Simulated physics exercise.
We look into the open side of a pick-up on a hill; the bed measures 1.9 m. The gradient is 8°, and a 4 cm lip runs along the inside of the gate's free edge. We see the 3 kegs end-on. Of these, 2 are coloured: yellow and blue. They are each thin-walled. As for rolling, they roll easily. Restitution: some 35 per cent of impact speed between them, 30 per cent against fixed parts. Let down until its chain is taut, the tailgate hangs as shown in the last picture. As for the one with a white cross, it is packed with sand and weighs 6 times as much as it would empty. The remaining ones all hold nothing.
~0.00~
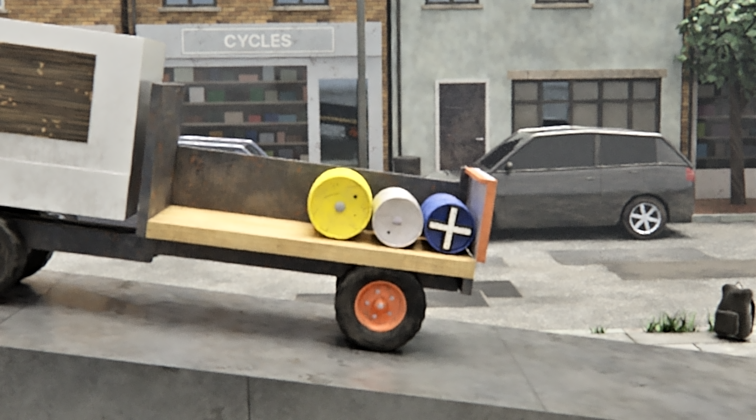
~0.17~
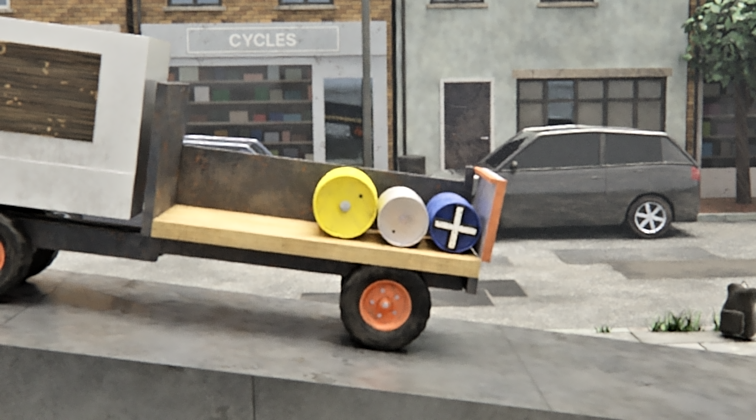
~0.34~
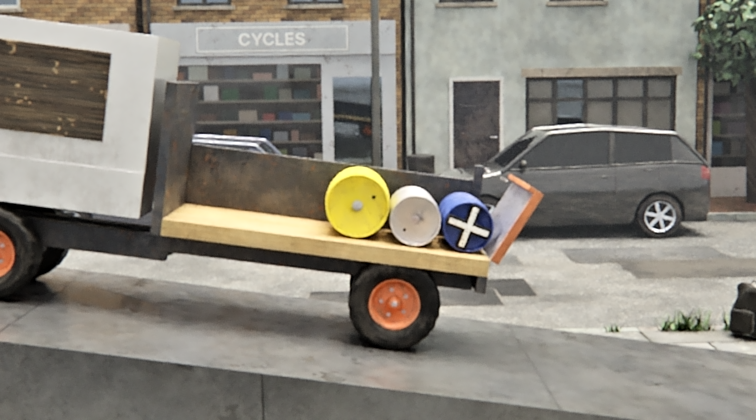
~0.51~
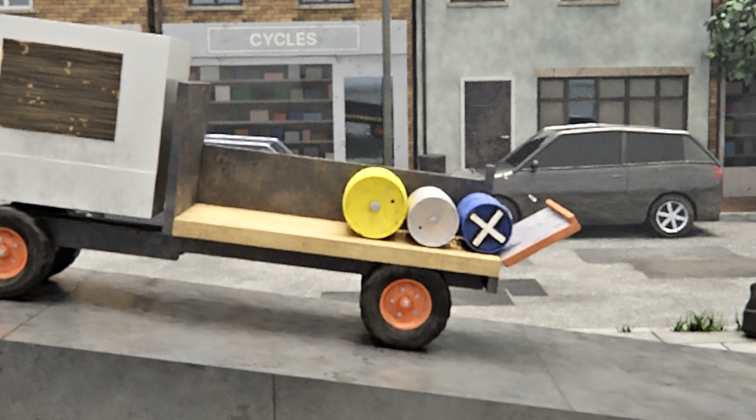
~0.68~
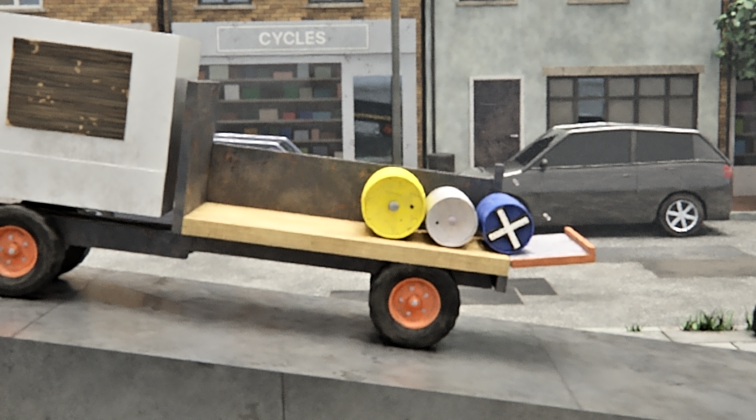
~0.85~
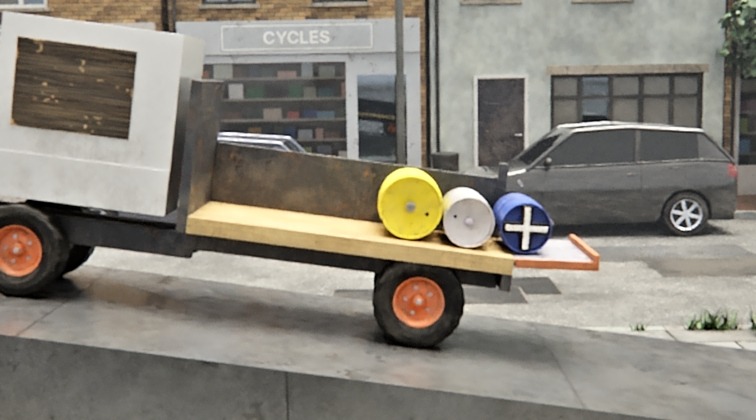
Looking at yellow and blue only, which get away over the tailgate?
Result: Yellow stays, blue stays.
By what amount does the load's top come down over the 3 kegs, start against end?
Some 5 centimetres.
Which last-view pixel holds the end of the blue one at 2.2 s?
(566, 230), roughly.
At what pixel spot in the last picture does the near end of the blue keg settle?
(572, 230).
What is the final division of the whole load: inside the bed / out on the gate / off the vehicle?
Respectively 1, 2, 0.
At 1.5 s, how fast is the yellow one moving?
About 0.1 m/s.
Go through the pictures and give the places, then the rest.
The first frame shows yellow (340, 208), blue (450, 228); gate 82° above level, tip at (492, 183); white cross at (450, 228).
The second frame shows yellow (345, 207), blue (456, 228); gate 78° above level, tip at (502, 183).
The third frame shows yellow (358, 206), blue (469, 227); gate 57° above level, tip at (538, 195).
The fourth frame shows yellow (375, 207), blue (488, 228); gate 27° above level, tip at (576, 226).
The fifth frame shows yellow (394, 207), blue (509, 229); gate 3° above level, tip at (592, 258).
The sixth frame shows yellow (411, 208), blue (527, 229); gate 3° below level, tip at (595, 266).
By 1.5 s, yellow is on the bed, 30 cm short of the hinge, rolling right; blue is on the gate, 40 cm past the hinge; 0 gone off the back.
By 2.2 s, yellow is on the bed, 40 cm short of the hinge; blue is on the gate, 30 cm past the hinge; 0 gone off the back.
Finally (3.0 s), yellow is on the bed, 35 cm short of the hinge; blue is on the gate, 35 cm past the hinge; 0 gone off the back.
